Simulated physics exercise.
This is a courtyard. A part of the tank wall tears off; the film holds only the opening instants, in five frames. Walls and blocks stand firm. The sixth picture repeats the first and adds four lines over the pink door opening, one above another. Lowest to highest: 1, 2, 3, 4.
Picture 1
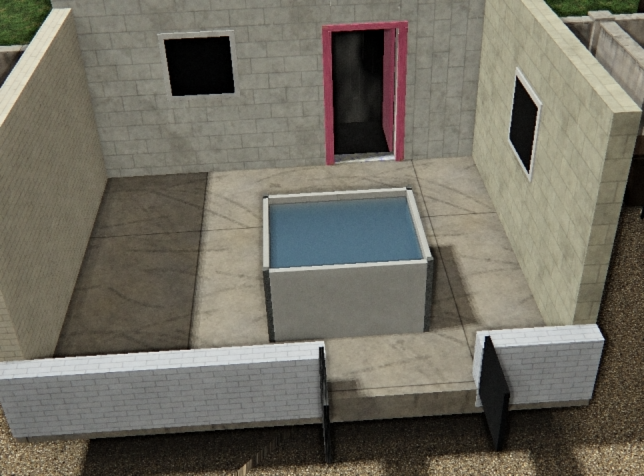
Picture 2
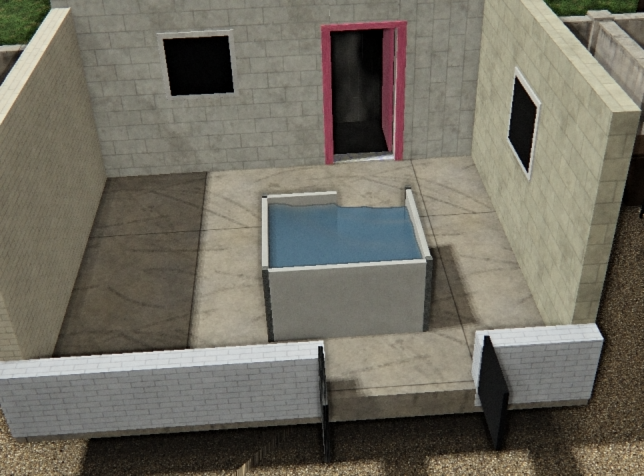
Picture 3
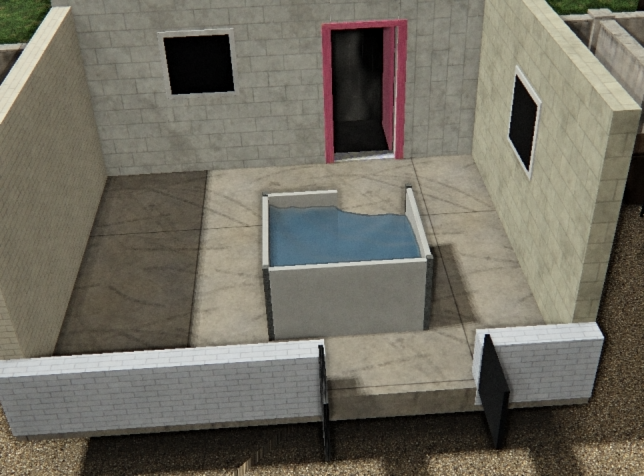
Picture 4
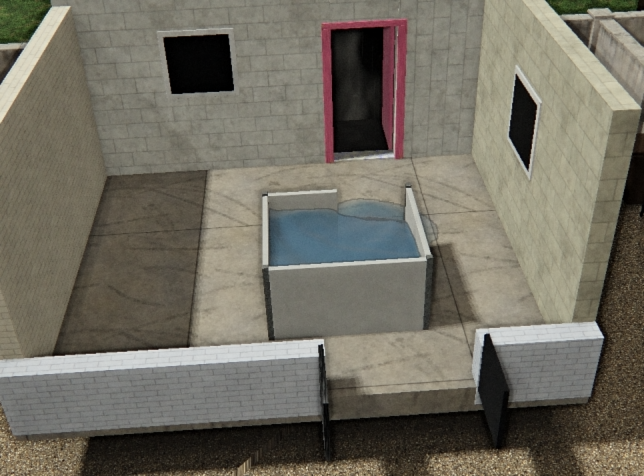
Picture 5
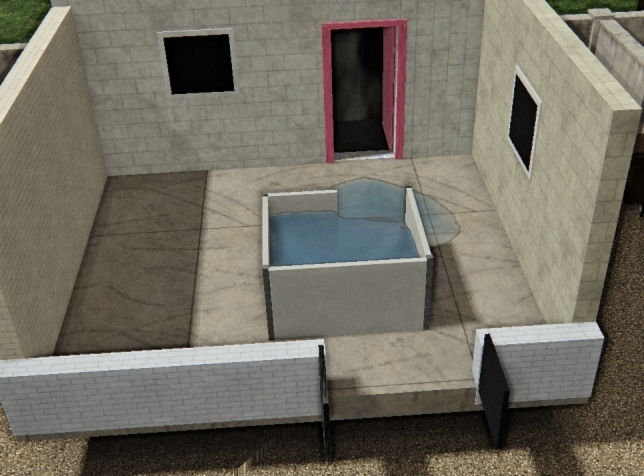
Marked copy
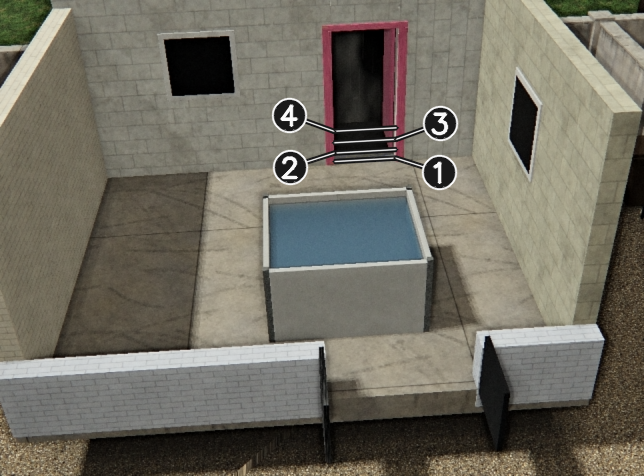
Blue water rests in a pale, square tank in the middle of a walled courtyard, seen from above, with a pink-framed doorway and a dark window behind, and a low white wall with a black gate in front. Part of the tank's back wall disappears, and the water's surface ripples and sinks slightly. A thin, clear sheet then spreads across the paving behind and right of the tank, while the camera stays still.
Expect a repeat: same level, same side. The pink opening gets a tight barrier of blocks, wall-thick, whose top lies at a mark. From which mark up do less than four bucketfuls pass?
Go for 3.
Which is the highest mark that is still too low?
That would be 2.
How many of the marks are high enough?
Two of them.
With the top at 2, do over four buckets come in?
Yes.
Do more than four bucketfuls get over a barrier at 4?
No, not at all.
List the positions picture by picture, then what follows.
The first picture shows water in the tank at rest, its middle at (343, 233); foot of the pink doorway at (365, 162); open gate at (401, 332).
In the second picture, water covers 1 % of the ground, its front hidden from here.
In the third picture, water covers 3 % of the ground, its front hidden from here.
In the fourth picture, water covers 7 % of the ground, its front hidden from here.
In the fifth picture, 13 % of the ground under water, visible out to (372, 181).
In white, 1 at (365, 159); 2 at (365, 151); 3 at (365, 141); 4 at (365, 129); from the bottom up 1, 2, 3, 4.
With 1, dozens of bucketfuls pour in.
With 2, some 15 bucketfuls get in.
With 3, a bucket or two gets in.
With 4, nothing gets over.
